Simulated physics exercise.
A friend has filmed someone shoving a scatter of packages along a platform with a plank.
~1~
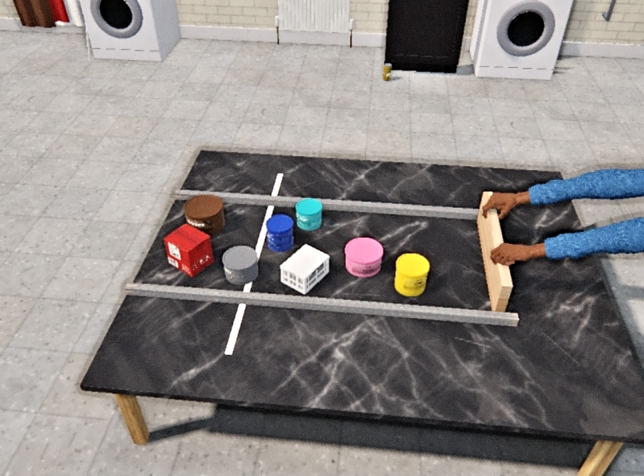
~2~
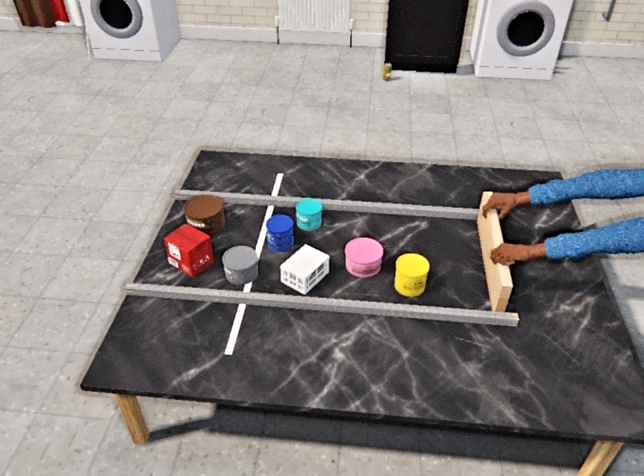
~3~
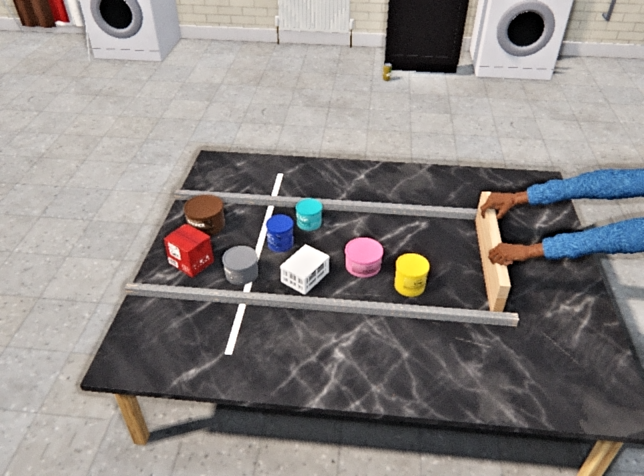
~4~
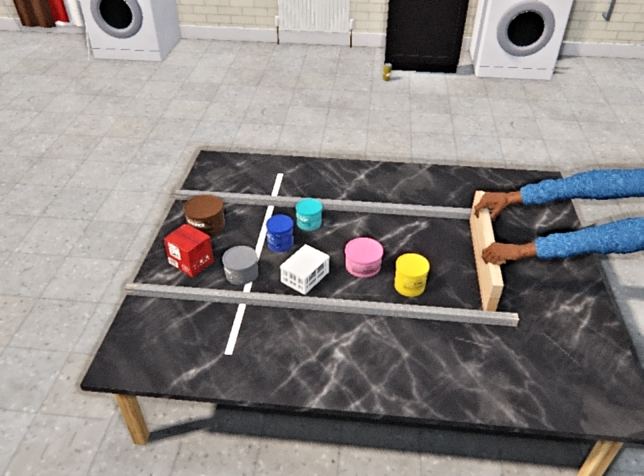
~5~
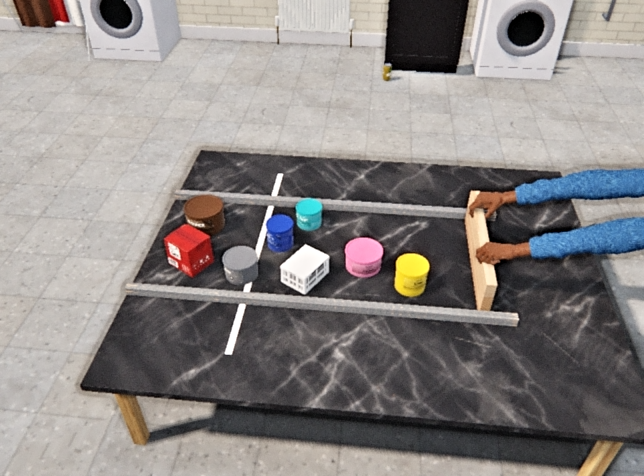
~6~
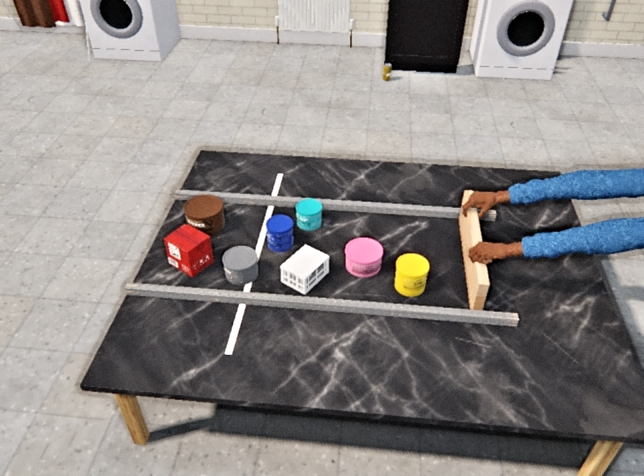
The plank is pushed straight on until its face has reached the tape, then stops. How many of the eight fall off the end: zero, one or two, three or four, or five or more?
The number that fall off is zero.
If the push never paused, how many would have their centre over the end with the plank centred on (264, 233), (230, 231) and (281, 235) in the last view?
Past the end: 0, 0 and 0.
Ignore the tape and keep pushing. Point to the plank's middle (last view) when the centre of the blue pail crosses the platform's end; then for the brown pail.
About (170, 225), and (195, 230) for the other.
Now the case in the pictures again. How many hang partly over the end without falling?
The number is 0.
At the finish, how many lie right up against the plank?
The number is 4.
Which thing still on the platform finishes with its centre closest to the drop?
The red parcel.
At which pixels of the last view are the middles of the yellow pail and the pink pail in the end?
The yellow pail stops around (235, 266); the pink pail around (240, 246).
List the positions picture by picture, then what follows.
Brown pail (205, 216); red parcel (189, 250); grey pail (241, 266); plank (493, 250); tape (259, 248), in the first picture.
Red parcel (189, 250); yellow pail (411, 275), in the second picture.
Grey pail (241, 266); pink pail (364, 258), in the third picture.
Brown pail (205, 216); blue pail (280, 234), in the fourth picture.
Red parcel (189, 250); white crate (305, 269), in the fifth picture.
Brown pail (205, 216); red parcel (189, 250); grey pail (241, 266); plank (472, 248); tape (259, 248), in the sixth picture.
Soon after, none off yet; brown pail at rest near (205, 216); red parcel at rest near (189, 250); grey pail at rest near (241, 266).
At rest, the number that fall off is zero.
